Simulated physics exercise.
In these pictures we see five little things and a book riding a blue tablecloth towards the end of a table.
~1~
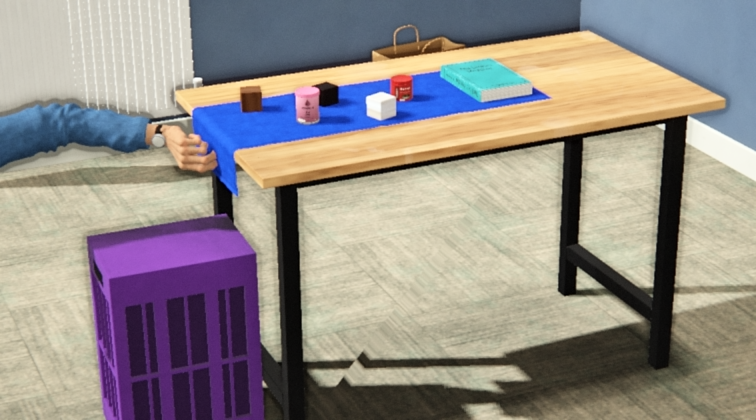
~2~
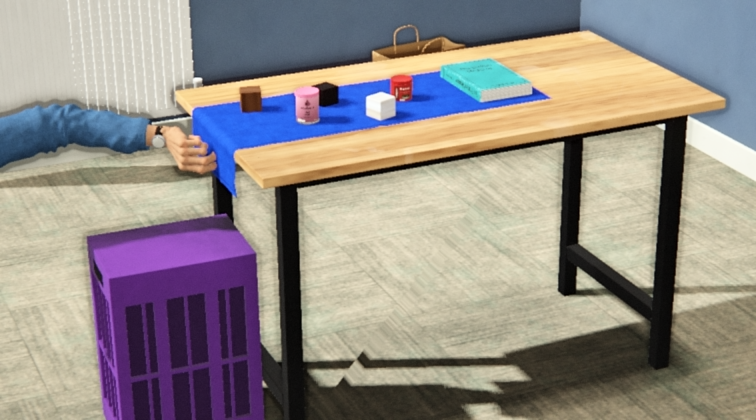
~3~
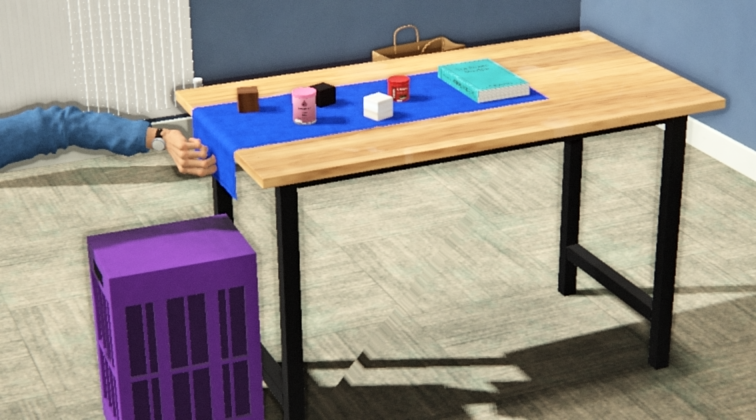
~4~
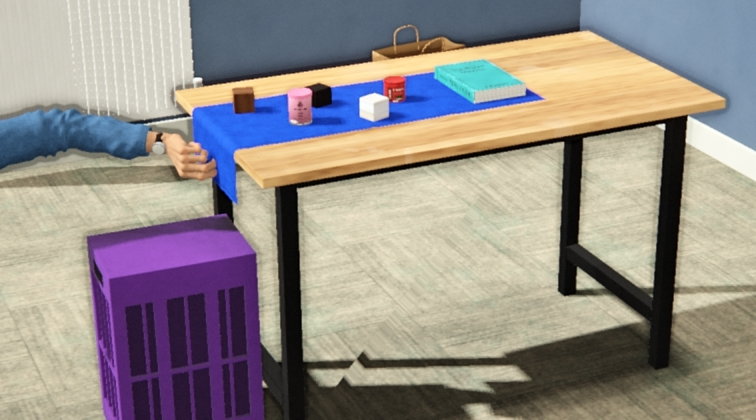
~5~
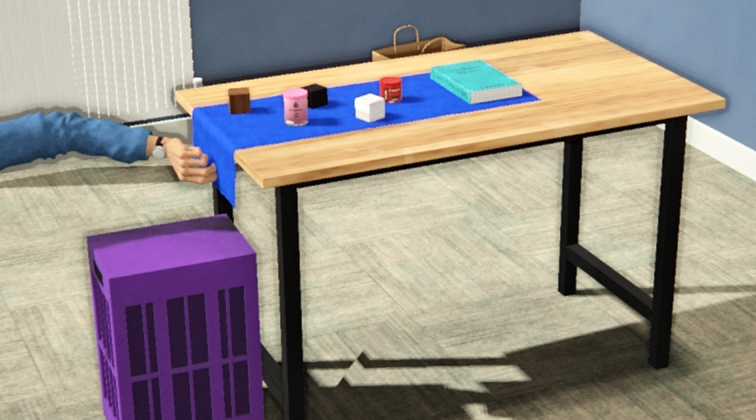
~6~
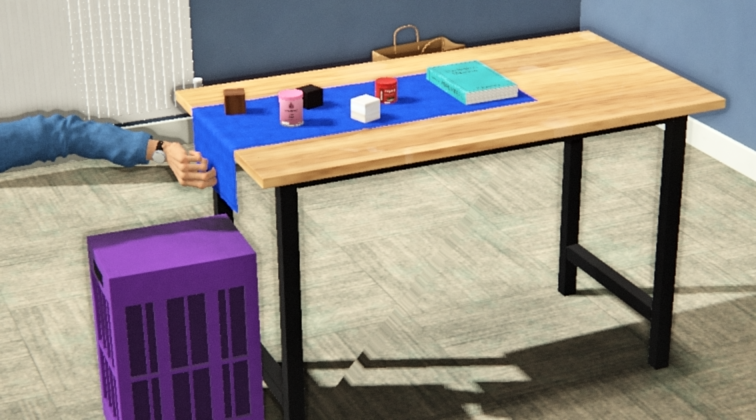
In this clip, a hand at the left edge of a wooden table slowly pulls a blue cloth down over the end, carrying three small cubes, a pink can, a red pot and a teal book slightly leftward above a purple crate.
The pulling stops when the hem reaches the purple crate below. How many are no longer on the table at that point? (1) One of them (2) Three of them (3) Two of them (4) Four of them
1.
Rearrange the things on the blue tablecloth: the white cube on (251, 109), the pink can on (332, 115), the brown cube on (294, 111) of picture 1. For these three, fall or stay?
The white cube is off the top, the pink can is still on top and the brown cube is still on top.
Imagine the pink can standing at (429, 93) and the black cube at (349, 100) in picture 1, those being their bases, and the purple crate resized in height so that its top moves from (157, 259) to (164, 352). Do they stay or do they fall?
The pink can? Safe. The black cube? Lost.
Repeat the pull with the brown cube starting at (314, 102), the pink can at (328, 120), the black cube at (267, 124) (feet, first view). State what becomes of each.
Here's what happens: The brown cube remains aboard, the pink can remains aboard, the black cube leaves its perch.
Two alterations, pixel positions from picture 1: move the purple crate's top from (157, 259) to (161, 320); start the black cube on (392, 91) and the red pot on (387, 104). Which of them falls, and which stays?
Result: Black cube still there, red pot still there.
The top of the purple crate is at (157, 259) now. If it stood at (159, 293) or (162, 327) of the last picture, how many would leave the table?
The numbers are 2 and 3.
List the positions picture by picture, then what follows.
In the first picture, hem (238, 197); brown cube (251, 89); pink can (307, 91); black cube (325, 86); white cube (381, 97); red pot (402, 78); top of the crate (157, 259).
In the second picture, hem (236, 197); brown cube (250, 89).
In the third picture, hem (237, 201); pink can (304, 91).
In the fourth picture, hem (238, 205); black cube (318, 87); top of the crate (157, 259).
In the fifth picture, hem (235, 209); white cube (370, 99).
In the sixth picture, hem (238, 213); brown cube (234, 91); pink can (291, 93); black cube (309, 88); white cube (366, 99); red pot (386, 80).
A little later, hem near (216, 215); all still up.
Next, hem on the crate; brown cube gone.
When it is over, hem on the crate; brown cube gone. Over the edge go one.
